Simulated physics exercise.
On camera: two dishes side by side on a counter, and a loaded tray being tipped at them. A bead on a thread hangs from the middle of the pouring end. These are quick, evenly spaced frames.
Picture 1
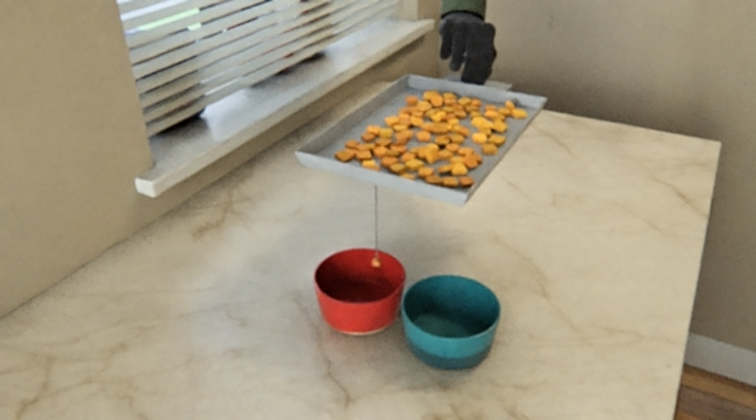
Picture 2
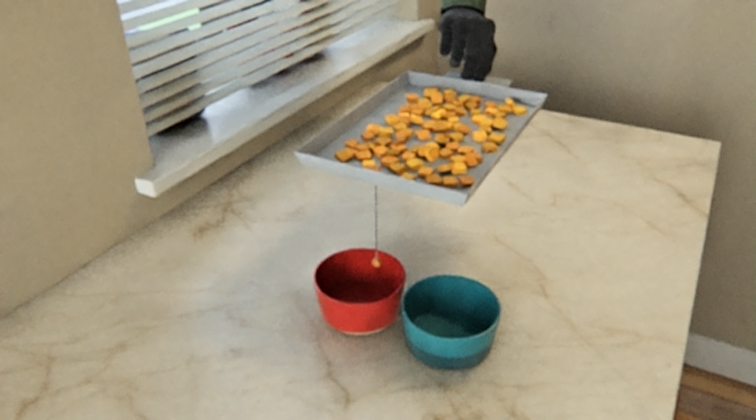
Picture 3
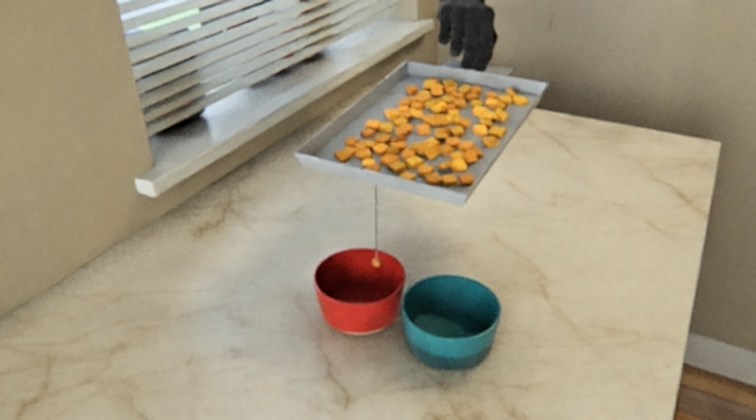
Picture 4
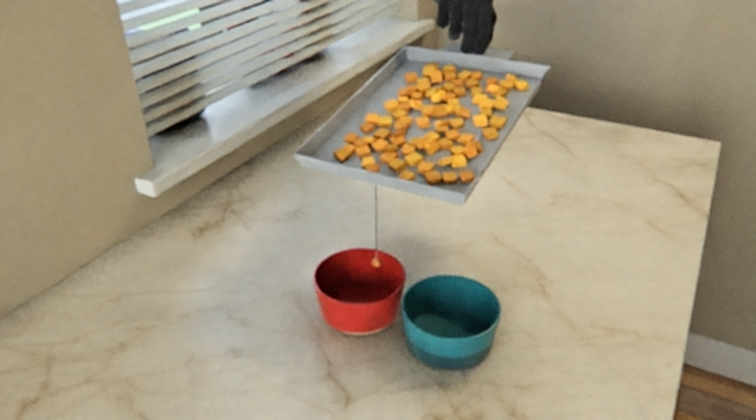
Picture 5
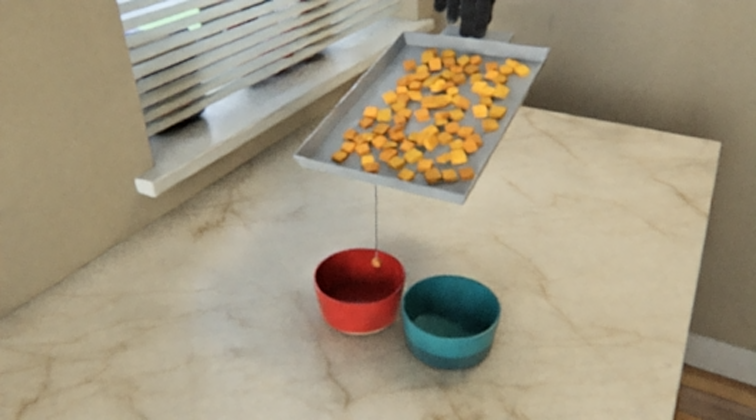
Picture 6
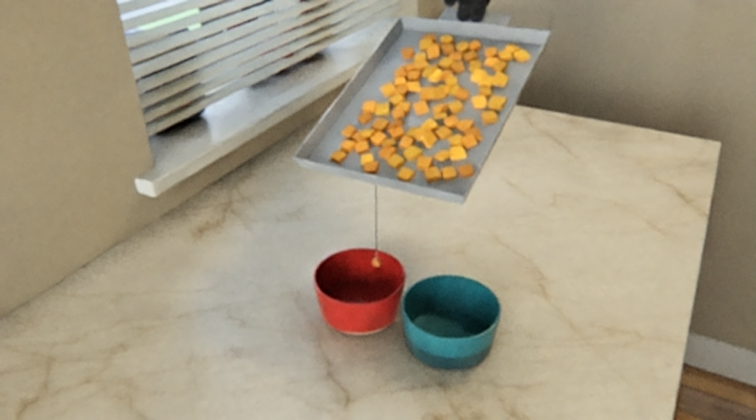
A dark-gloved hand raised the far end of a gray tray of small orange pieces, tilting it gradually steeper above a red bowl and a teal bowl, while the pieces stayed on it.
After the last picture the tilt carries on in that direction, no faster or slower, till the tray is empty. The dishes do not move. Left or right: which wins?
More goes to the left dish.
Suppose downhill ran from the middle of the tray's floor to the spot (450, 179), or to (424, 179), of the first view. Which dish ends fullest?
The first try: Right. The second: The dish on the right.
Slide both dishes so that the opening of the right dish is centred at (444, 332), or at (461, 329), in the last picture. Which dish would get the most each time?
The first try: The left one. The second: The left dish.
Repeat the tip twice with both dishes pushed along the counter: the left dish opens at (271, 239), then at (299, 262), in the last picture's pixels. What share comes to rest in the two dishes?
About 30 and 70 per cent.
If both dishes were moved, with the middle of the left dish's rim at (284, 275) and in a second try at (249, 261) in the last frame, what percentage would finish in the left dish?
About 40 and 10 per cent.
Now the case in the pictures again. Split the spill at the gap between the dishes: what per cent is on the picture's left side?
Roughly 100 in a hundred.
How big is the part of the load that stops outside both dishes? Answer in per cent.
Some 50 per cent.
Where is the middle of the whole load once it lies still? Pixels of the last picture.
Near (342, 321).
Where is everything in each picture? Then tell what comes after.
In the first frame, corners of the pouring end at (301, 150) and (464, 191), level; middle of the load at (423, 136), small crackers; left dish at (336, 315); right dish at (430, 350); bead on its thread at (377, 262).
In the second frame, corners of the pouring end at (301, 151) and (464, 191), level; middle of the load at (423, 135).
In the third frame, corners of the pouring end at (300, 151) and (464, 191), tipped barely, level across its low end; middle of the load at (423, 130).
In the fourth frame, corners of the pouring end at (299, 153) and (463, 191), tipped a little, level across its low end; middle of the load at (440, 111).
In the fifth frame, corners of the pouring end at (299, 154) and (462, 192), tipped a little, level across its low end; middle of the load at (439, 102).
In the sixth frame, corners of the pouring end at (298, 155) and (461, 192), tipped clearly, level across its low end; middle of the load at (438, 94); left dish at (336, 315); right dish at (430, 350).
Soon after the last picture, tray tipped steeply; nearly all on the tray; a stray few in the air.
A little later, tray tipped right over; about a quarter on the tray; a small part in the right dish; a small part in the left dish; about a quarter outside both; about a third in the air.
Later still, tray tipped past a quarter turn; a small part in the right dish; about a third in the left dish; about half outside both.
At rest, tray tipped past a quarter turn; a small part in the right dish; about a third in the left dish; about half outside both.
